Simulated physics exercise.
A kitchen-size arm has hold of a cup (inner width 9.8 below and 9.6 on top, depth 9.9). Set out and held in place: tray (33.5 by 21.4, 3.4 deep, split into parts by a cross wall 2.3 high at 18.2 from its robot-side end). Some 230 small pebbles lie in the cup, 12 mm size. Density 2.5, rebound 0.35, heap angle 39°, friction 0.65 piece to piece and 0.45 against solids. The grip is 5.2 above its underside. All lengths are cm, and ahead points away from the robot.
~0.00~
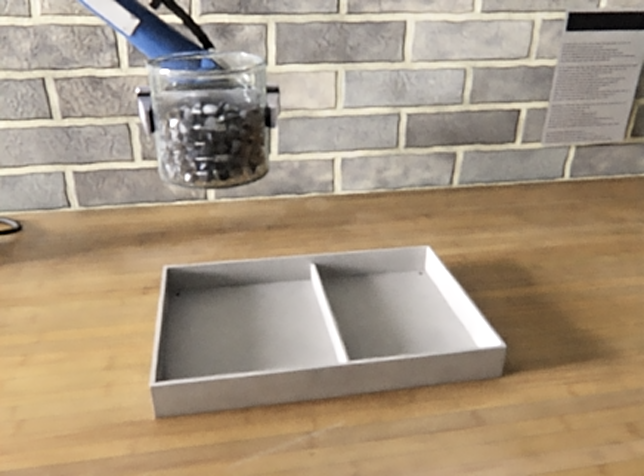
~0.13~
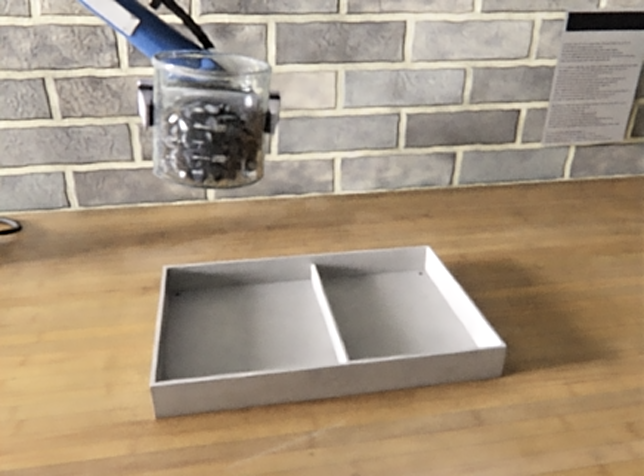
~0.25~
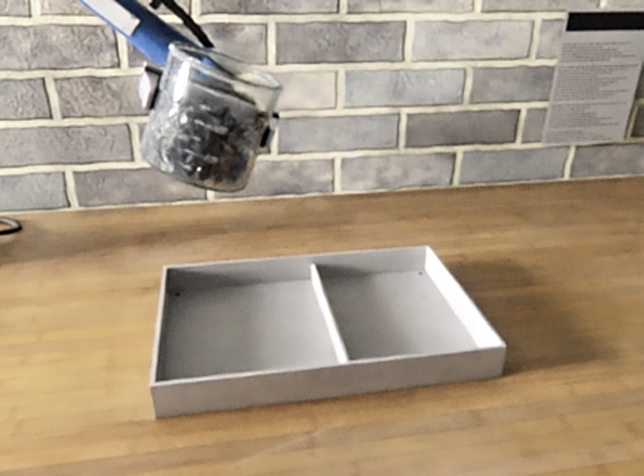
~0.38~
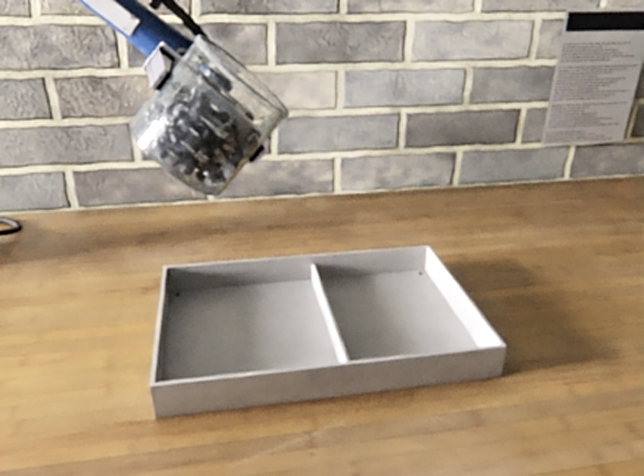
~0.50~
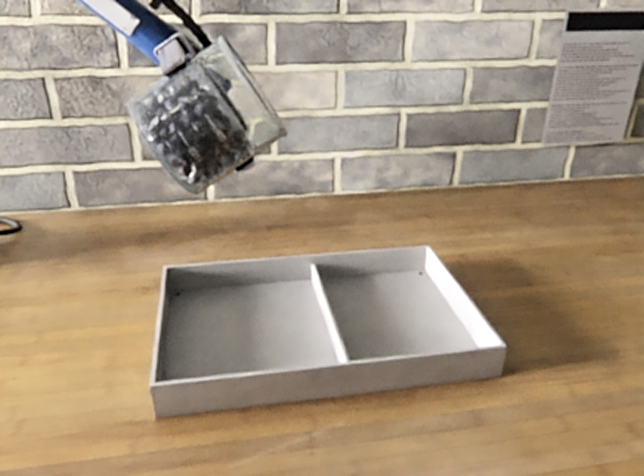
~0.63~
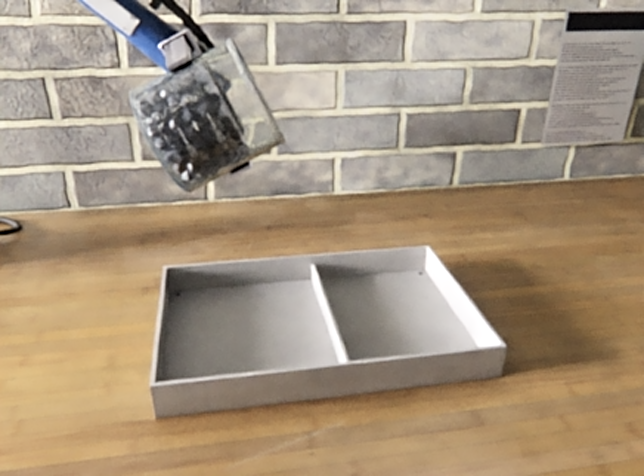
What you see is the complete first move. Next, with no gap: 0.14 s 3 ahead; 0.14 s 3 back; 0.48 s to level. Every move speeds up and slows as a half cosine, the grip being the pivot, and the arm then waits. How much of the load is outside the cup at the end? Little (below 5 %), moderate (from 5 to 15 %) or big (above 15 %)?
Answer: Little; below 5 % of the small pebbles finish outside the cup.
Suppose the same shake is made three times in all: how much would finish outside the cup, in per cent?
In that case some 0 per cent.
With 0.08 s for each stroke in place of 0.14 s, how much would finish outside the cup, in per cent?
In that case some 10 per cent.
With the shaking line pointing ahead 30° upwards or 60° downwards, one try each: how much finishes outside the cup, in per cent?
Some 0 and 0 per cent.
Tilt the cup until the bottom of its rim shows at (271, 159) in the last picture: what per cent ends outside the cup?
Some 15 per cent.
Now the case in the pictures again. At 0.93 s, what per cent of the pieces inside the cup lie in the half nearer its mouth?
Some 30 per cent.
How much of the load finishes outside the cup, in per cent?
Roughly 0 per cent.
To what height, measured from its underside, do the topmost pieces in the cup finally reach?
Some 9.0 cm.
After 0.93 s, tilted 64° forward, highest piece 27 above the table; 231 in the cup, 1 in flight or on a rim.
After 1.24 s, tilted 15° forward, highest piece 28 above the table; 231 in the cup, 1 in the far-side part.
After 1.59 s, level, highest piece 29 above the table; 231 in the cup, 1 in the far-side part.
After 2.64 s, level, highest piece 29 above the table; 231 in the cup, 1 in the far-side part.
At rest, 231 in the cup, 1 in the far-side part. That is 0 % outside the cup.
